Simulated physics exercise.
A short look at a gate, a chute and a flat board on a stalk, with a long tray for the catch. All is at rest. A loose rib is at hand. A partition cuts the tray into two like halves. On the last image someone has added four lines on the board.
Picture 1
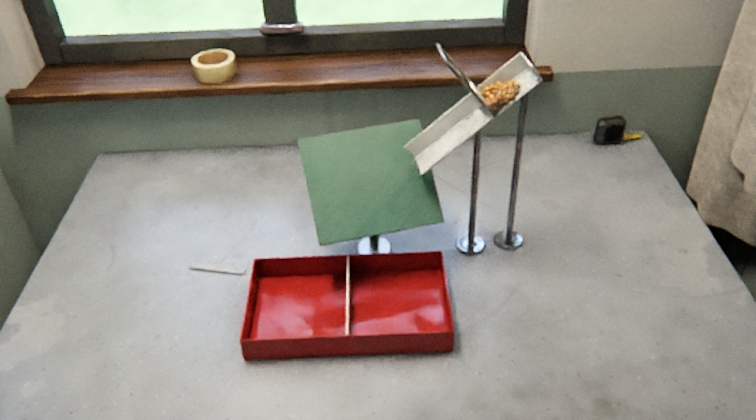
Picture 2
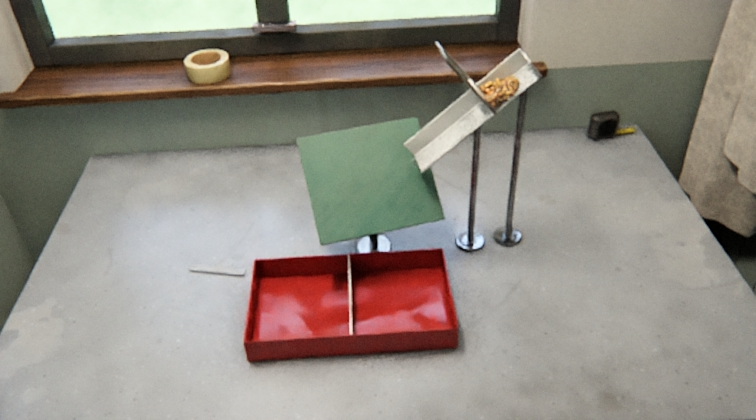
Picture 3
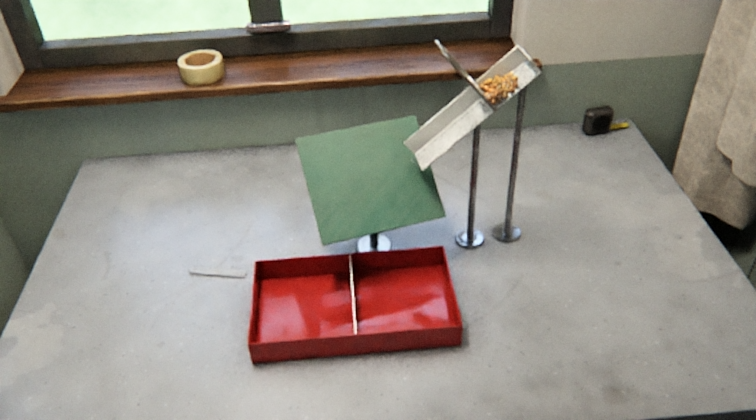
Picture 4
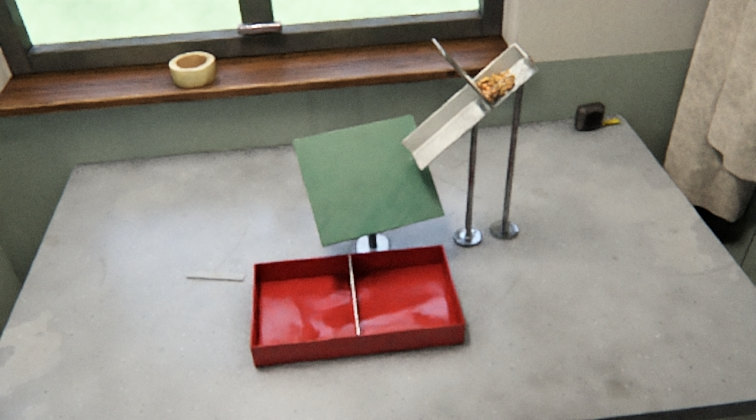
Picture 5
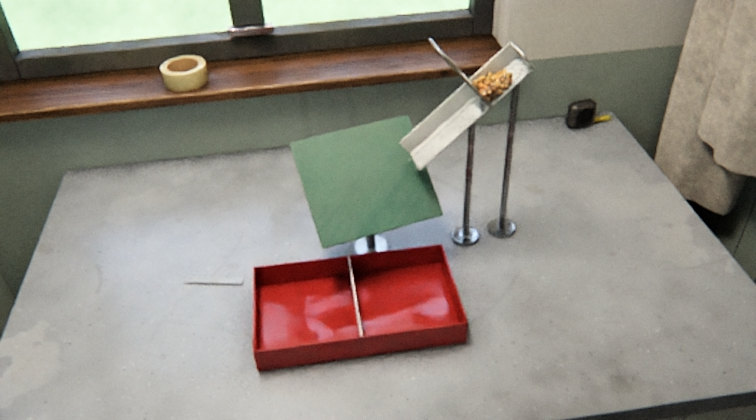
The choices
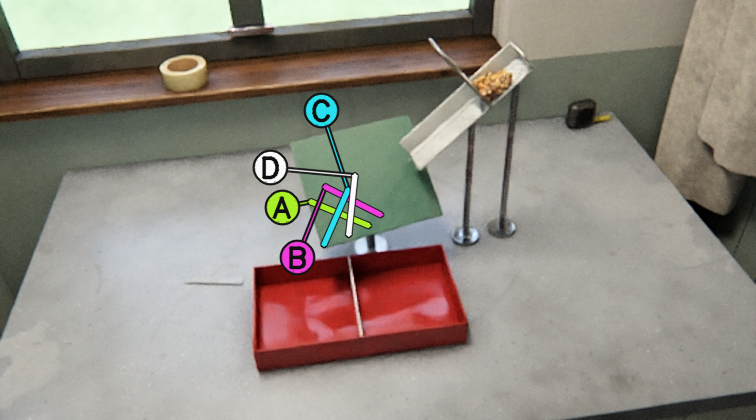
Camera drifting slightly around a still tabletop setup of beads held in a raised chute, a tilted green board and a divided red tray.
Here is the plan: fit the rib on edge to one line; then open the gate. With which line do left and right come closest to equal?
It is C.
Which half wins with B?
More lands on the right.
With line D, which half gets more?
The right half.
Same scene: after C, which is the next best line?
The answer is D.
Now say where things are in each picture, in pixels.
The first frame shows load behind the gate at (497, 92), round wooden beads; lip of the chute at (419, 166), sloping fairly steeply.
The second frame shows middle of the board at (371, 179), tilted fairly steeply; middle of its low edge at (384, 232); of its high edge at (358, 127).
The third frame shows front corners of the tray at (248, 344) and (462, 325); front end of its middle wall at (356, 335); gate still shut at (476, 86).
The fourth frame shows middle of the load at (493, 84); lip at (417, 161).
The fifth frame shows middle of the load at (490, 83); lip at (415, 161).
On the marked copy, line A from (310, 201) to (368, 225); line B from (325, 186) to (380, 214); line C from (348, 189) to (324, 244); line D from (354, 175) to (348, 234).
Choosing A, of what is caught, a stray few in the left half, nearly all in the right.
Choosing B, of what is caught, a stray few in the left half, nearly all in the right.
Choosing C, of what is caught, about half in the left half, about half in the right.
Choosing D, of what is caught, about a quarter in the left half, most in the right.
